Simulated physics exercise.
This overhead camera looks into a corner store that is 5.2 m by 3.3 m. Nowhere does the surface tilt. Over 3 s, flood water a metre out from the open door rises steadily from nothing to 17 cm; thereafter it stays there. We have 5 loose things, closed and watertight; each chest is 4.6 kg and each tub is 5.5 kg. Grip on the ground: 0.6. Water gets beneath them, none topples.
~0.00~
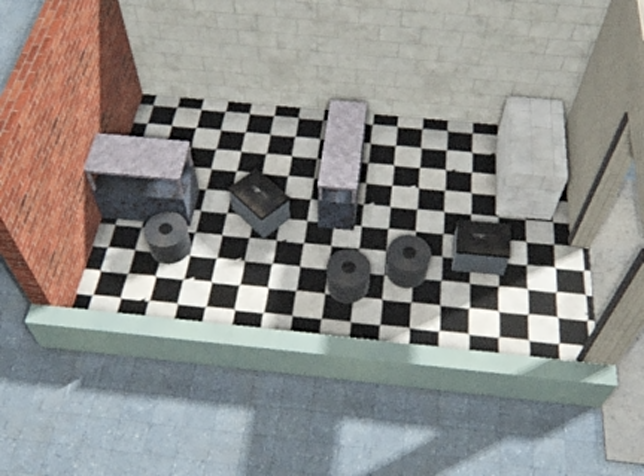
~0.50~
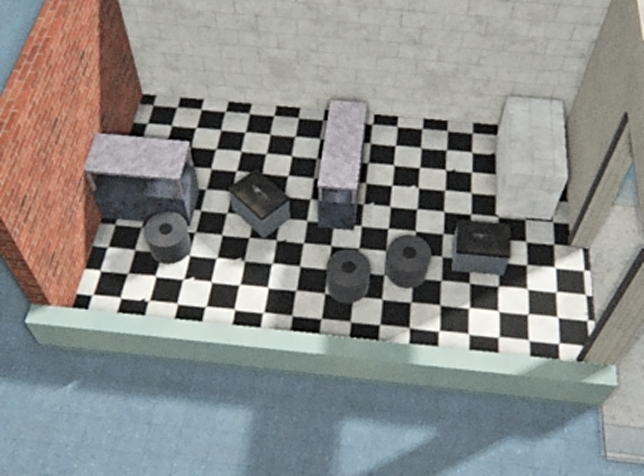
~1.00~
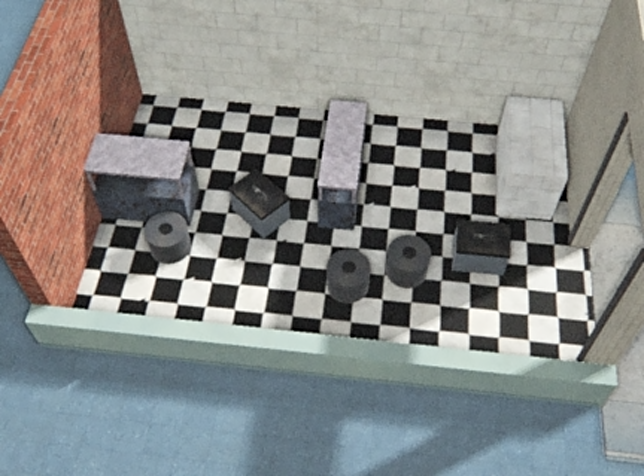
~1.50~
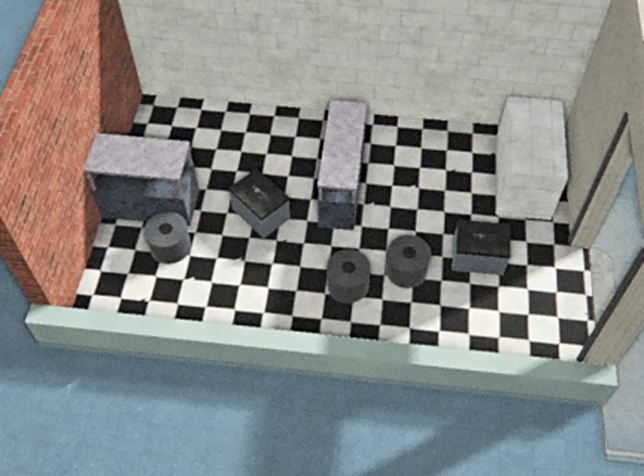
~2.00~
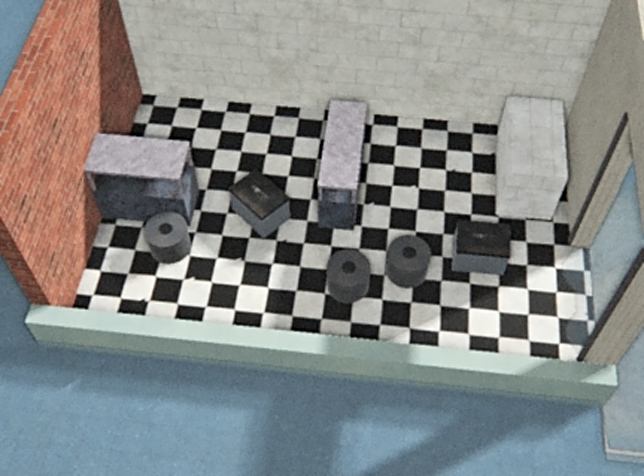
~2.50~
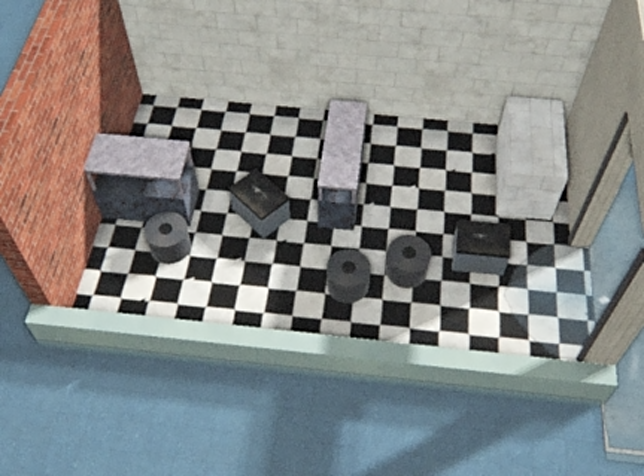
At the start, dark round tubs, boxy chests and larger blocks stand on a dry checkered floor, while the paving outside the low front wall turns a smoother blue. Water then appears at the doorway on the right and spreads thinly over the nearby tiles, while none of the objects move.
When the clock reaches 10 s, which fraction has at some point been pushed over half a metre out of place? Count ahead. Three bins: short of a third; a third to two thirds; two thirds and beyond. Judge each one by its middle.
Bin: Two thirds and beyond.
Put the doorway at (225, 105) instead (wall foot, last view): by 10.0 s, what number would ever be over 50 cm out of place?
2.
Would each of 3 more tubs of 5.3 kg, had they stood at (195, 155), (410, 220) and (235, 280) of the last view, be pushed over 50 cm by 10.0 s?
Sequence: Below the line / above the line / above the line.
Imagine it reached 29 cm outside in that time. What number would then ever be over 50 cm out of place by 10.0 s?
Count under that change: 5.
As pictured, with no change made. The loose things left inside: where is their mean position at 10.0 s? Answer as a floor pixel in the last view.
I'd say about (251, 197) in the last view.
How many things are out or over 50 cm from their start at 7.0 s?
I count 3 of them.
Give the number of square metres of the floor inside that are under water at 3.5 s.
That flooded area is roughly 3.0 m2.
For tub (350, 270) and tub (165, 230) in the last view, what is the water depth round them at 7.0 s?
First roughly 5 cm, second roughly 6 cm.
After 3.5 s 0 of 5 are over 50 cm from their spots; 0 afloat.
After 4.5 s 1 of 5 are over 50 cm from their spots; 1 afloat.
After 7.0 s 3 of 5 are over 50 cm from their spots; 4 afloat.
After 10.0 s 4 of 5 are over 50 cm from their spots, and 5 have been at some point; 5 afloat.
